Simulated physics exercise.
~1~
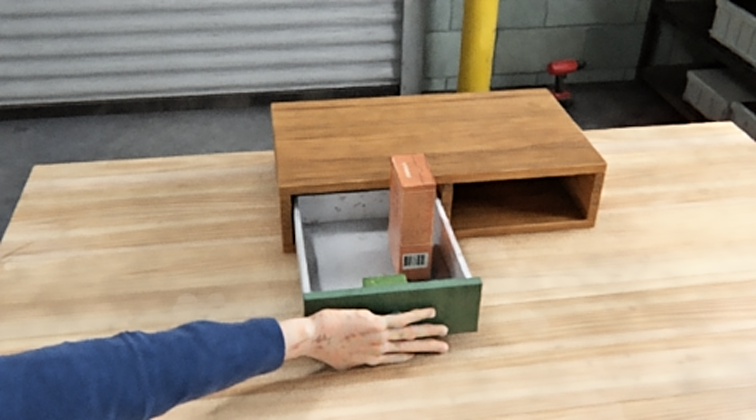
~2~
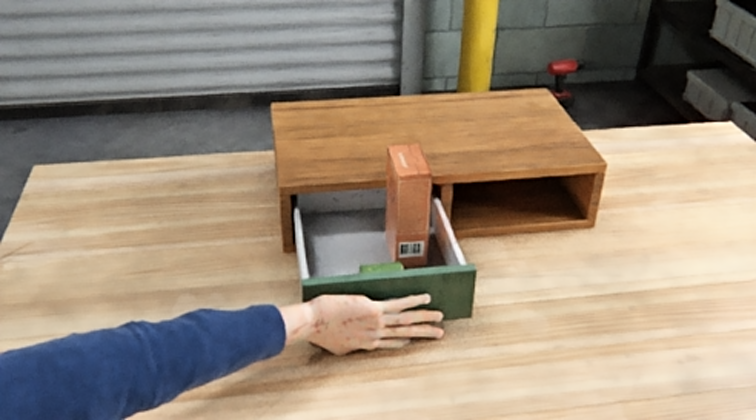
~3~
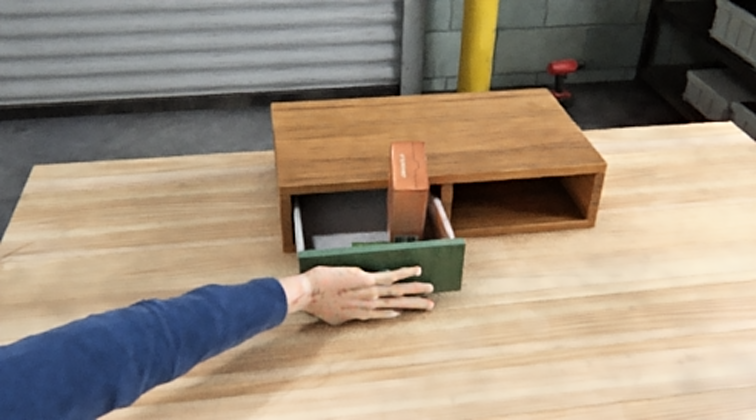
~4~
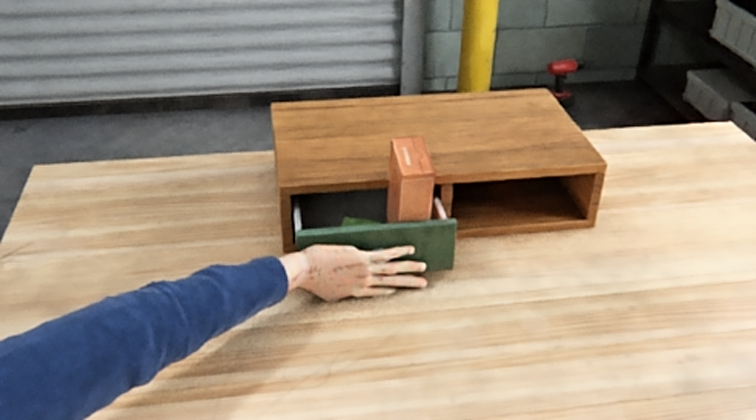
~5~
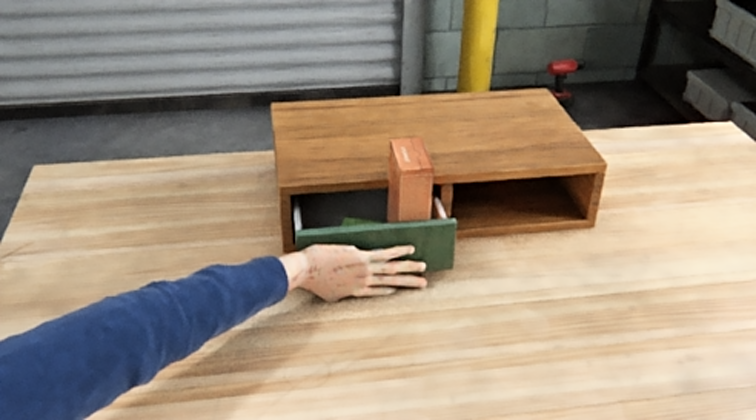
Green-fronted drawer holding a tall orange packet being pushed inward by a hand, then stopping partway and staying ajar.
